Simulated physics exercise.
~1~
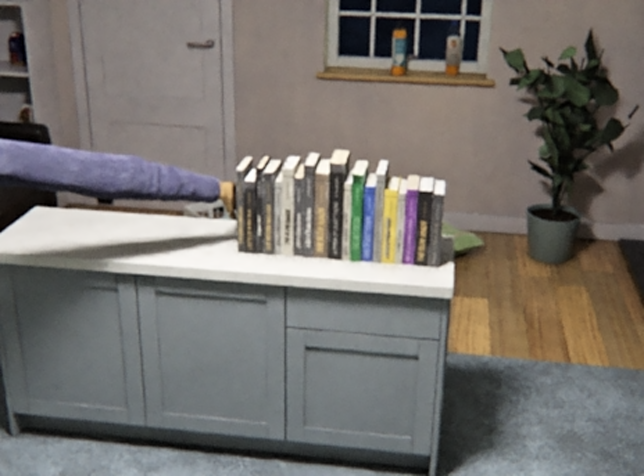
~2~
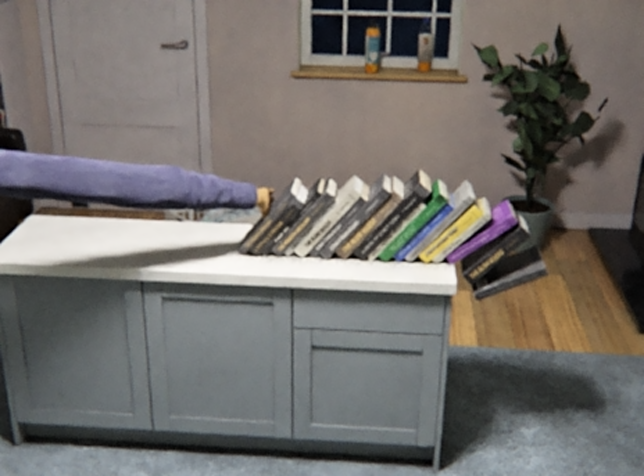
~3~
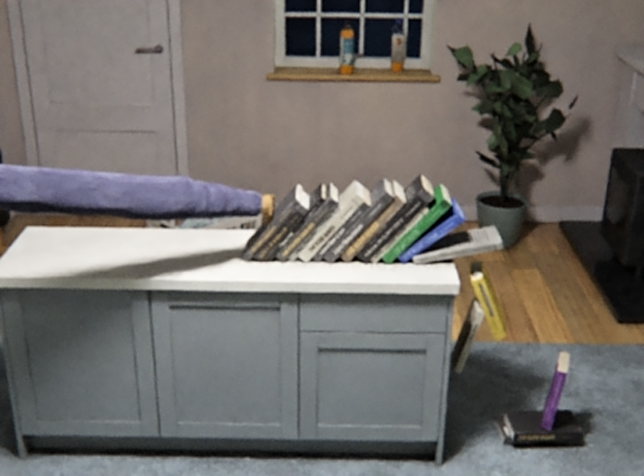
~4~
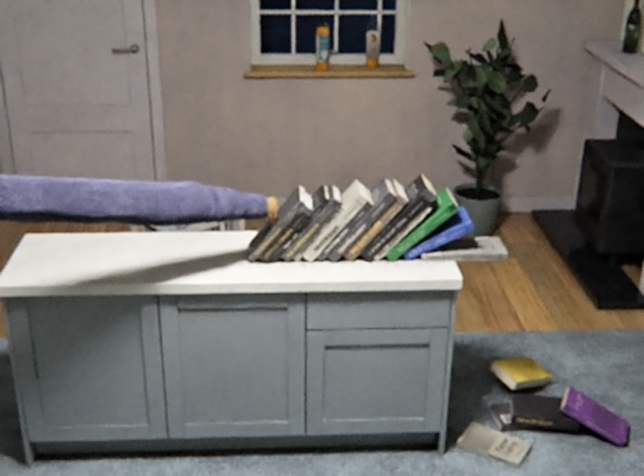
An arm in a purple sleeve pushed a row of upright books along a white-topped cabinet, tipping them over to the right until several, including the yellow and purple ones, fell onto the carpet, while the green and blue books stayed leaning on top.
